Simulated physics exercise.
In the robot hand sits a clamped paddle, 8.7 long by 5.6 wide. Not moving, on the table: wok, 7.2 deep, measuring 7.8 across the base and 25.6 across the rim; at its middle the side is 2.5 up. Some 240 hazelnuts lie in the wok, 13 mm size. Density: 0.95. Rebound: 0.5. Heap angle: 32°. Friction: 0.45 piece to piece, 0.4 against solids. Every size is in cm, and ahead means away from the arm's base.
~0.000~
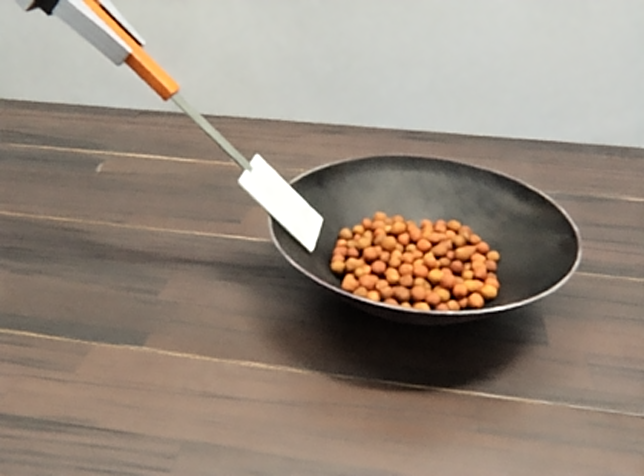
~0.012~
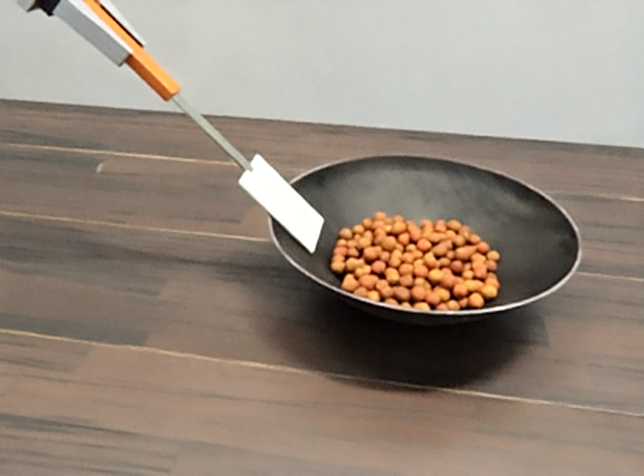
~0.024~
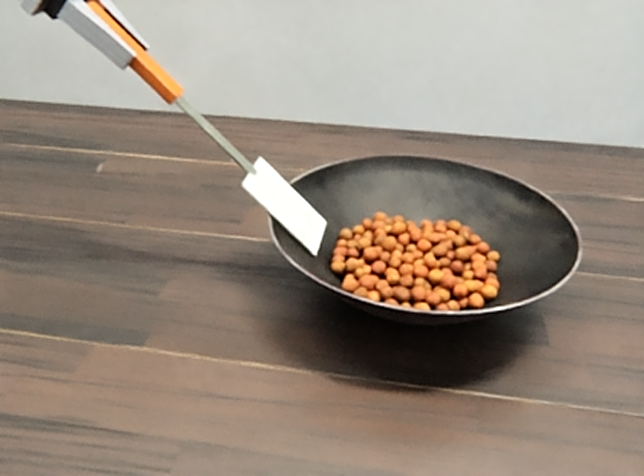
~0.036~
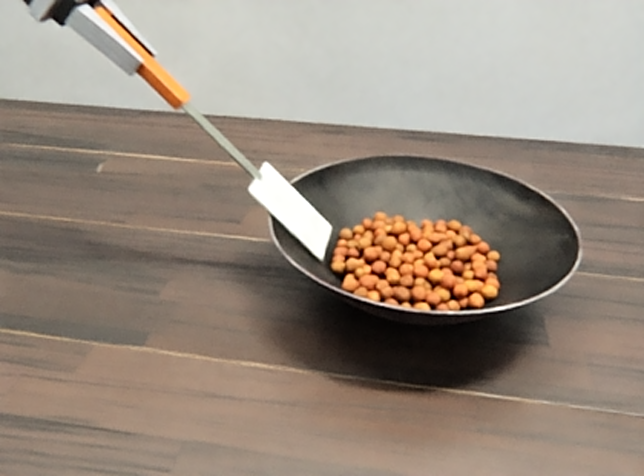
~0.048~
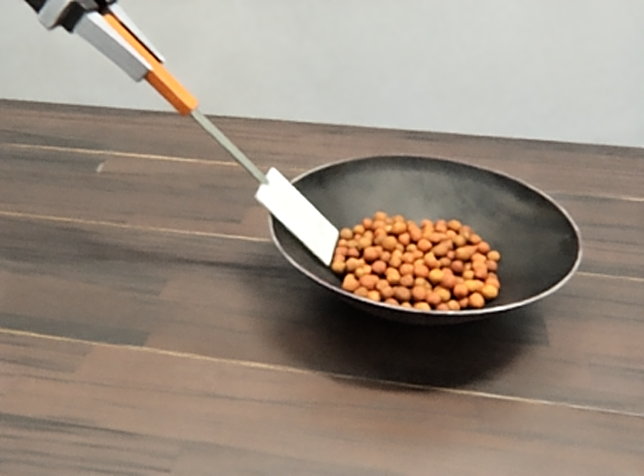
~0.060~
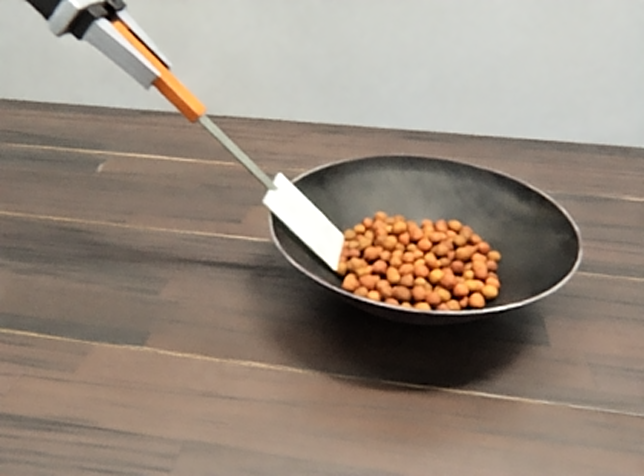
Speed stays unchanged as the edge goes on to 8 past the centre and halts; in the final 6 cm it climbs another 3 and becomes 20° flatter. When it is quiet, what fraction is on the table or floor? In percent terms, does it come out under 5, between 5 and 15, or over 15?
It comes out between 5 and 15 %.
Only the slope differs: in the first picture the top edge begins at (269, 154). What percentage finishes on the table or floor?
10 percent or thereabouts.
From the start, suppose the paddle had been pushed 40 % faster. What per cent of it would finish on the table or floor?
Then roughly 20 percent.
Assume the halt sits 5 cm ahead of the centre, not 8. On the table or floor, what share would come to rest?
Estimate: Approx. 0 %.
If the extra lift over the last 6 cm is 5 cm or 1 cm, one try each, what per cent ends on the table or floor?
Roughly 10 per cent, then 0 per cent.
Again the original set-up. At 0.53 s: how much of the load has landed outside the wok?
Some 6 per cent of the load.
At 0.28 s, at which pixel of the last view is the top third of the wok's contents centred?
It is centred close to (494, 243).
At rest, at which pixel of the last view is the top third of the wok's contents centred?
Roughly at (502, 253).
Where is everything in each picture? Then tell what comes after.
The first frame shows paddle top edge at (248, 168), sloping 45°; upper third of the load around (415, 256), from x 340 to 490, top at y 220; 242 in the wok.
The second frame shows paddle top edge at (248, 168), sloping 45°; upper third of the load around (415, 256), from x 340 to 490, top at y 220.
The third frame shows paddle top edge at (252, 171), sloping 45°; upper third of the load around (415, 256), from x 340 to 495, top at y 220.
The fourth frame shows paddle top edge at (258, 176), sloping 45°; upper third of the load around (415, 256), from x 340 to 495, top at y 220.
The fifth frame shows paddle top edge at (265, 182), sloping 45°; upper third of the load around (416, 256), from x 340 to 495, top at y 220.
The sixth frame shows paddle top edge at (272, 187), sloping 45°; upper third of the load around (417, 257), from x 340 to 495, top at y 220; 242 in the wok.
After 0.17 s, sloping 45°, highest piece 7 above the table; 242 in the wok.
After 0.28 s, sloping 38°, highest piece 7 above the table; 242 in the wok.
After 0.53 s, sloping 25°, highest piece 9 above the table; 225 in the wok, 13 on the table or floor, 4 on the blade or in flight.
After 1.58 s, sloping 25°, highest piece 7 above the table; 223 in the wok, 19 on the table or floor.
At rest, 223 in the wok, 19 on the table or floor. That is 8 % on the table or floor.
